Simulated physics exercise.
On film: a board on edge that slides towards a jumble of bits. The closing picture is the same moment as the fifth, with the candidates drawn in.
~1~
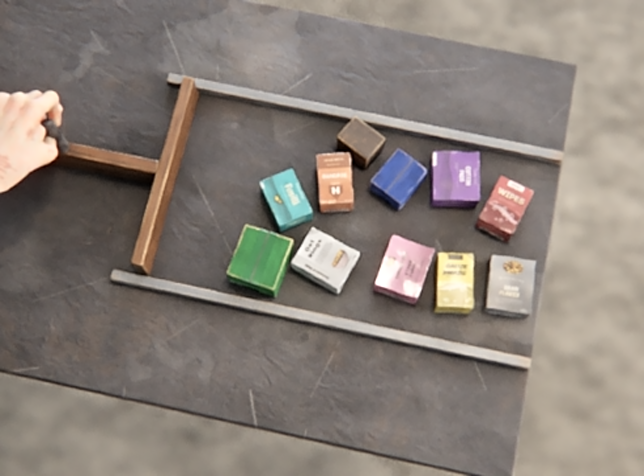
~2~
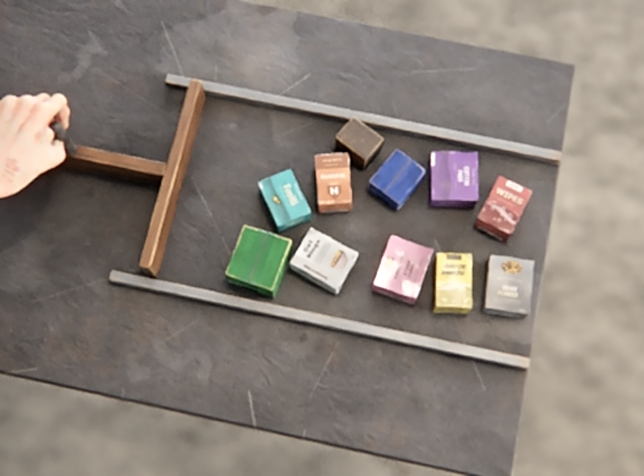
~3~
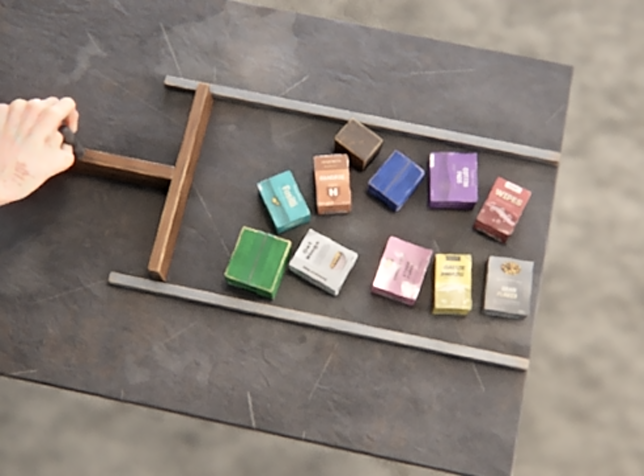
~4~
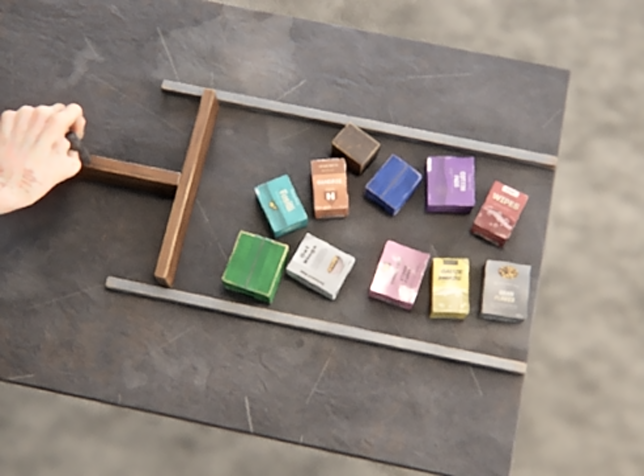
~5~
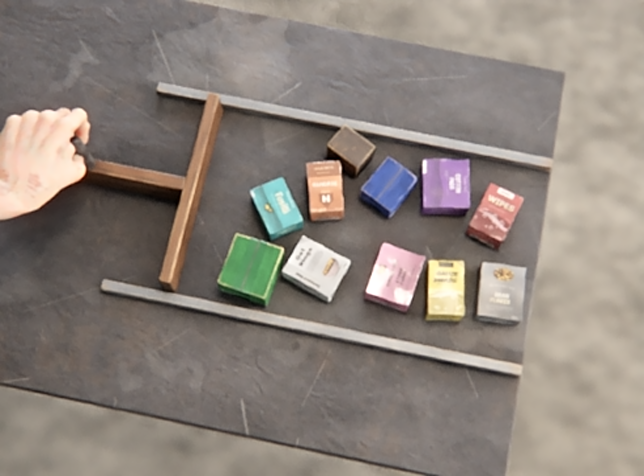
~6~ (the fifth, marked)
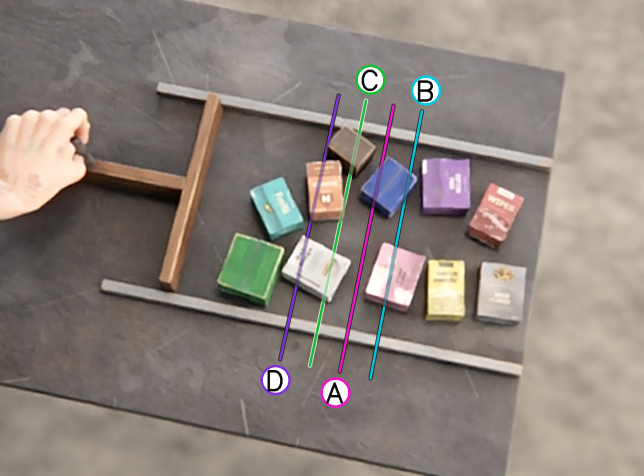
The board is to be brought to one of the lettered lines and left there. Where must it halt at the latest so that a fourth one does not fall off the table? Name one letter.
B is the last line within the limit.
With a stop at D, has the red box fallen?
By then, no.
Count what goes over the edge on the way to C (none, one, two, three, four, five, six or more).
By then, one.
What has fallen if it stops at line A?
It is the grey box.
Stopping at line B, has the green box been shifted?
Yes.
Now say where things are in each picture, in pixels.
The first picture shows orange box (335, 183); yellow box (453, 283); white packet (325, 261).
The second picture shows board (171, 171); turquoise packet (285, 201).
The third picture shows board (179, 174); blue box (396, 182).
The fourth picture shows board (186, 180); pink packet (399, 275).
The fifth picture shows board (190, 185); green box (251, 269); black block (351, 151); orange box (325, 192).
On the copy, A at (368, 233); B at (397, 239); C at (339, 227); D at (311, 222).
On B. First, board (265, 200); green box (282, 275); white packet (338, 268).
Then, board (340, 215); grey box (545, 304); yellow box (503, 304).
Finally, board (395, 226); yellow box over the edge; grey box over the edge; two fallen.
By contrast, A is within the limit but short; C is within the limit but short; D is within the limit but short.
